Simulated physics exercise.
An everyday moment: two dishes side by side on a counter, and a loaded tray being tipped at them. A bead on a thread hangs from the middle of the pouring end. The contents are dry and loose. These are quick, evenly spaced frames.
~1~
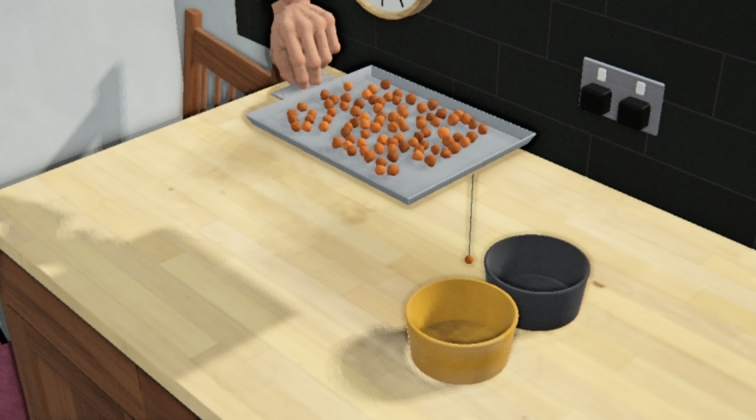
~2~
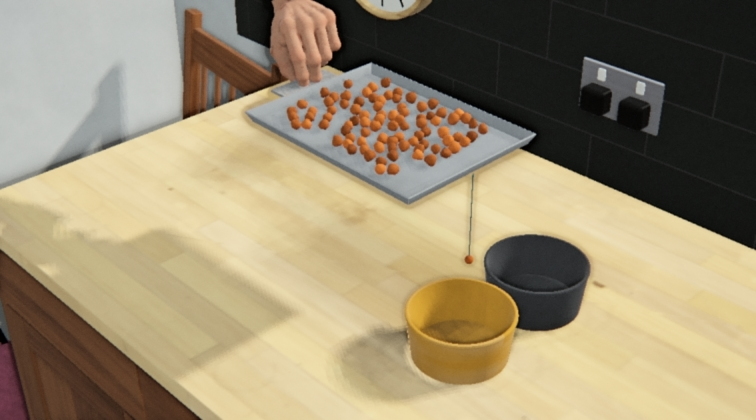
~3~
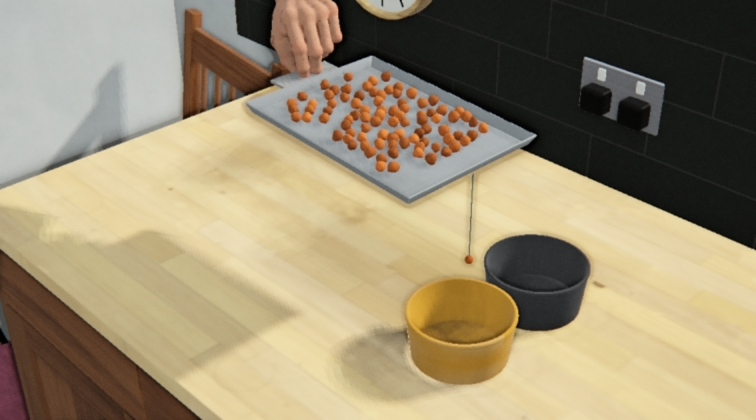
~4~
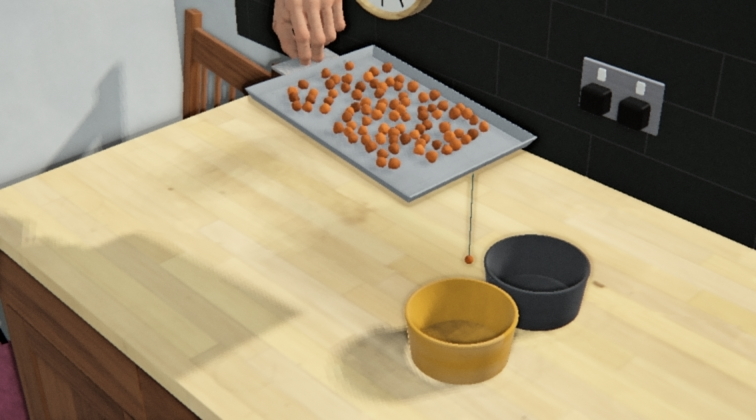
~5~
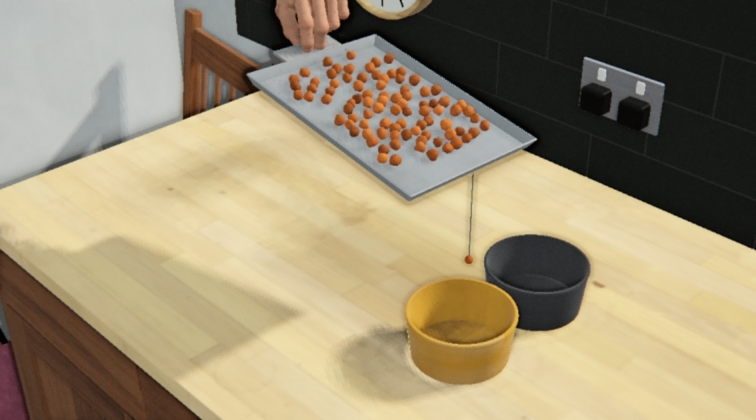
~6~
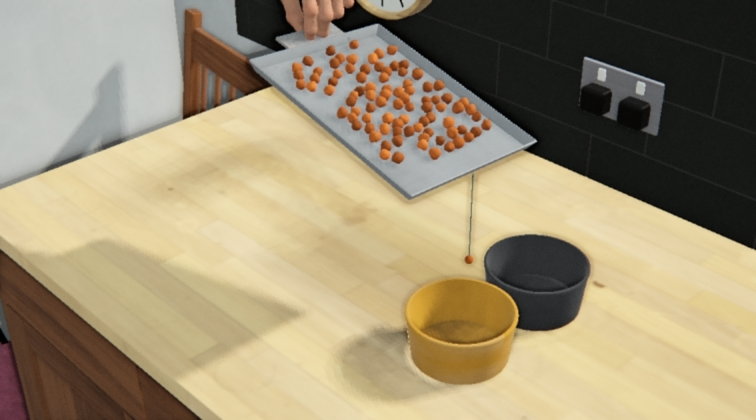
A hand at the top grips the far end of a grey tray scattered with small orange-brown balls, holding it over a pale wooden counter seen from above at an angle. A mustard-yellow dish sits in front of a dark grey one at lower right, near a bead hanging on a thread, with a socket on black tiles behind. The hand slowly raises its end, steepening the tray while the balls keep their places and the camera stays still.
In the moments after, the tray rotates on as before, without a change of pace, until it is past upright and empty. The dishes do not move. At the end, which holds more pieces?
The right-hand dish gets more.
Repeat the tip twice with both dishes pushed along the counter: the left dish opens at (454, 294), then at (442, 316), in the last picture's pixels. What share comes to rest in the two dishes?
First some 80, then 80 per cent.
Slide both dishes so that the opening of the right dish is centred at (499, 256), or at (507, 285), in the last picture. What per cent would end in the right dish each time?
Roughly 60 per cent, and 60 per cent.
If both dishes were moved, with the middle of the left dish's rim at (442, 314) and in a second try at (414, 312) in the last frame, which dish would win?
The first try: The dish on the right. The second: The right one.
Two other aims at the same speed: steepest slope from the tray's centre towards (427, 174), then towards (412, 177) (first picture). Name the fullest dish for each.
First the left dish, then the dish on the left.
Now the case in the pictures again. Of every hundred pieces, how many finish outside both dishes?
Near 10 %.
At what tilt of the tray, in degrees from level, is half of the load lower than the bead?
At about 75°.
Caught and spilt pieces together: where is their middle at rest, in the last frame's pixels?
Near (537, 299).
Just after the last frame, tray tipped steeply; roughly two thirds on the tray; just a few in the left dish; roughly a quarter in the right dish; just a few outside both; about a tenth in the air.
A moment on, tray tipped right over; about a tenth in the left dish; the larger part in the right dish; about a tenth outside both.
Further on, tray tipped past a quarter turn; about a tenth in the left dish; the larger part in the right dish; about a tenth outside both.
When it is over, tray tipped past a quarter turn; about a tenth in the left dish; the larger part in the right dish; about a tenth outside both.
